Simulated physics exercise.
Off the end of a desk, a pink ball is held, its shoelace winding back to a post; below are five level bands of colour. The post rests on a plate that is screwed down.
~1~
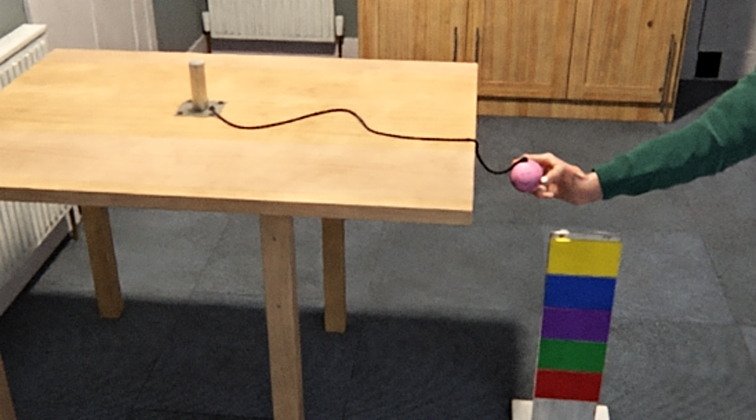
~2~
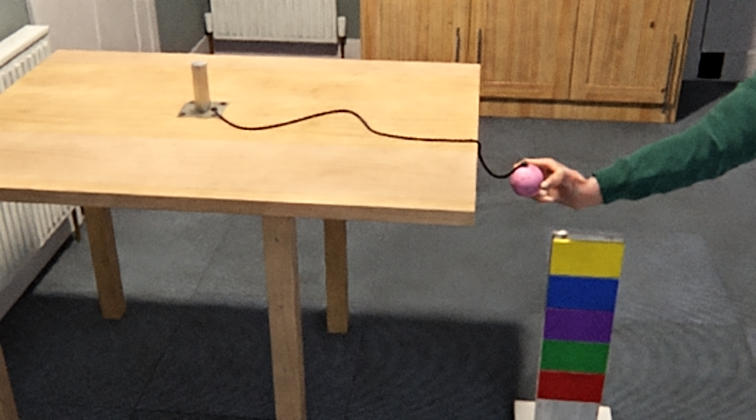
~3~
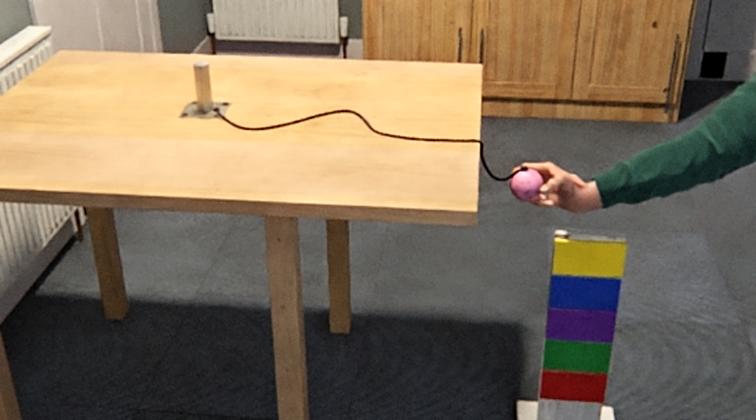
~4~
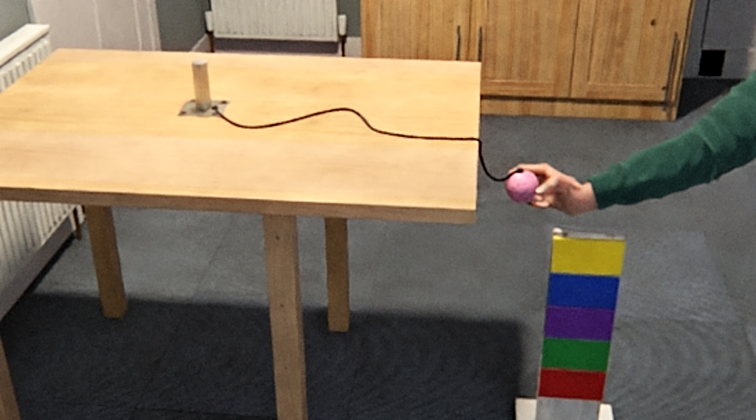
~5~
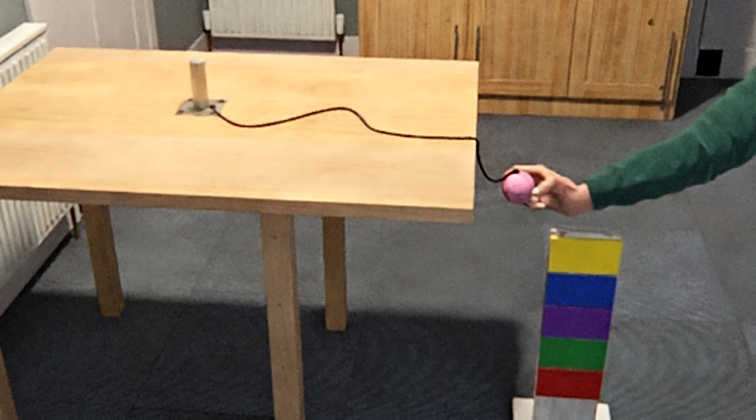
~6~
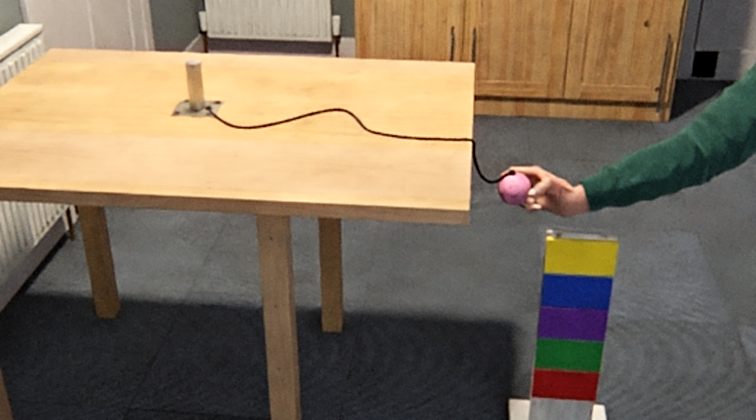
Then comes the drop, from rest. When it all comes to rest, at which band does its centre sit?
At blue.
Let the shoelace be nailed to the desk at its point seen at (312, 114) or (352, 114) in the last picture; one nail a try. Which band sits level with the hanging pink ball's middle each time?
Yellow, then yellow.
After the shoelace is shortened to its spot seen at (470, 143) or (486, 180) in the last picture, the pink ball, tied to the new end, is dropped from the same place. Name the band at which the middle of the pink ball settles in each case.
First try: None, it hangs higher; second try: Yellow.
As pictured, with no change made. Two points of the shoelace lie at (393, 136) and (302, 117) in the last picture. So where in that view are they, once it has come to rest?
The first settles around (464, 130), the second around (333, 118).
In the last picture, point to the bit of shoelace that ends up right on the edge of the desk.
Go for the one at (406, 138).
Soon after, ball near (504, 282); level with blue.
Then, ball near (438, 262); level with blue.
Further on, ball near (479, 276); level with blue.
At rest, ball near (469, 275); level with blue. The blue one.
